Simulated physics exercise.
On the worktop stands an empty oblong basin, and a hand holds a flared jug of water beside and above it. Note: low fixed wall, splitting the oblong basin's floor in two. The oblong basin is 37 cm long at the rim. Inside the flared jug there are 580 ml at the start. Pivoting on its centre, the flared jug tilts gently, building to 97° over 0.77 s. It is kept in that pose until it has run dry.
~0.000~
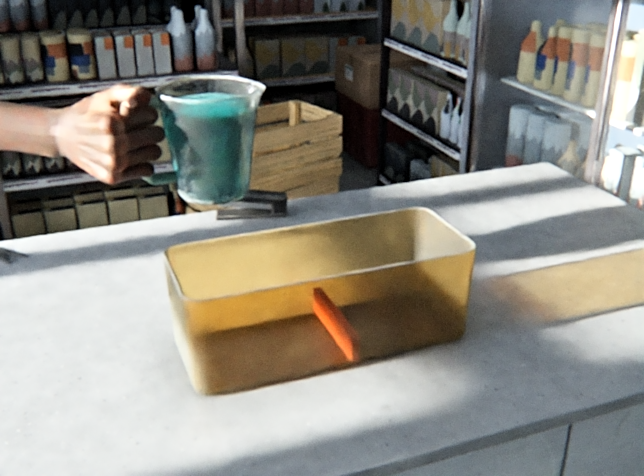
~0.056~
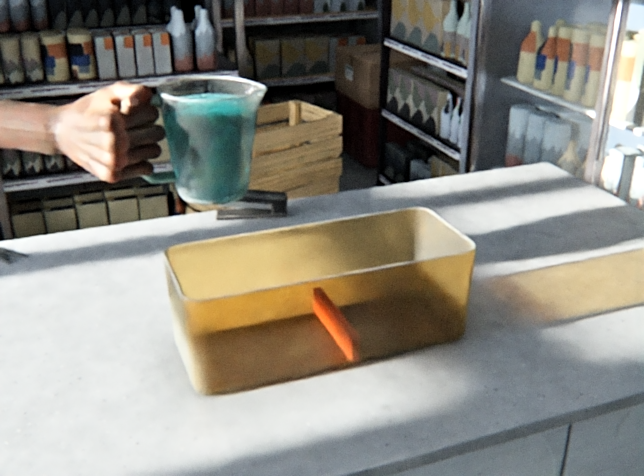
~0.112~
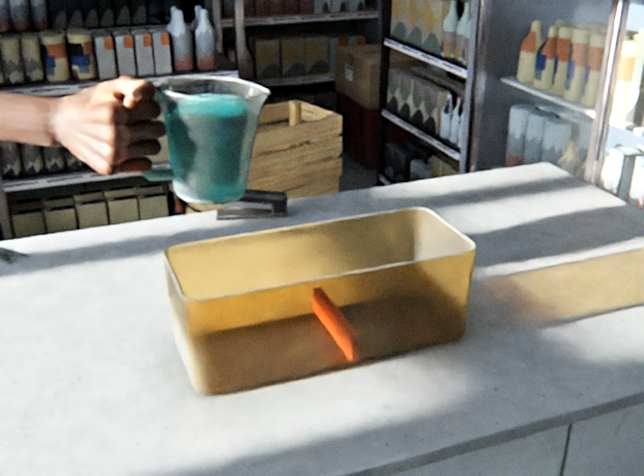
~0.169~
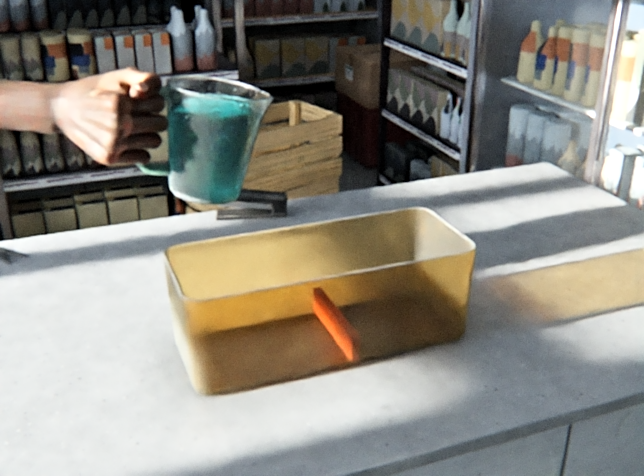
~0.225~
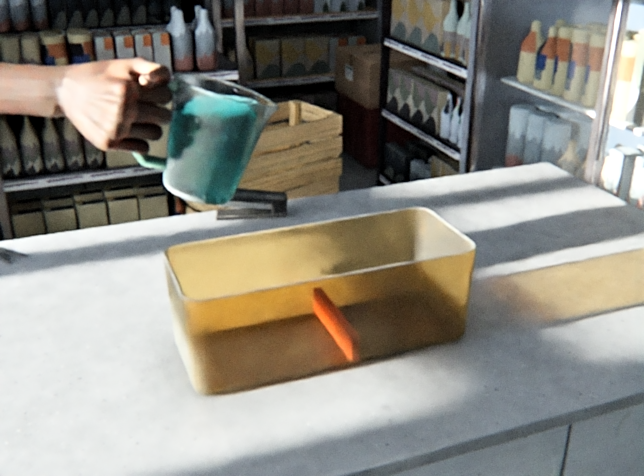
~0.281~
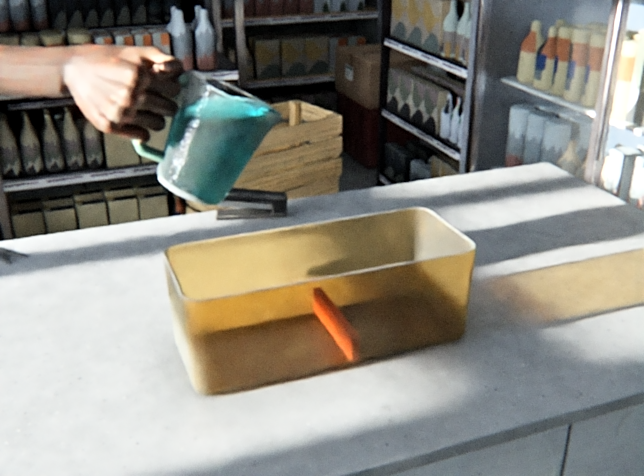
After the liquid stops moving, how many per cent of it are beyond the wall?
About 67 per cent.
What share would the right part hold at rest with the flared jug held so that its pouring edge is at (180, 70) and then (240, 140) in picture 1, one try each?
Result: 15 per cent, then 10 per cent.
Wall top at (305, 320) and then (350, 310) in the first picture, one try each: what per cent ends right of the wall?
Around 90 and 15 percent, in that order.
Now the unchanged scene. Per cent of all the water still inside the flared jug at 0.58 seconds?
Portion remaining: Approx. 62 per cent.
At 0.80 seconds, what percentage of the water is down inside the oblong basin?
Around 62 in a hundred.
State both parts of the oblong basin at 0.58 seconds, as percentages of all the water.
About 3 left, about 10 right.
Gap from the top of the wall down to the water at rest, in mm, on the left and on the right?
Near 28 mm for the left and near 16 mm for the right.
By 0.58 s the tilt is 83° and 62 per cent is still to pour, 3 is left of the wall and 10 right of it.
By 0.80 s the tilt is 97° and 18 per cent is still to pour, 18 is left of the wall and 43 right of it.
By 1.02 s the tilt is 97° and 3 per cent is still to pour, 25 is left of the wall and 68 right of it.
By 1.27 s the tilt is 97° and 0 per cent is still to pour, 30 is left of the wall and 69 right of it.
At rest 32 per cent lies left of the wall, 67 right of it and 1 outside.
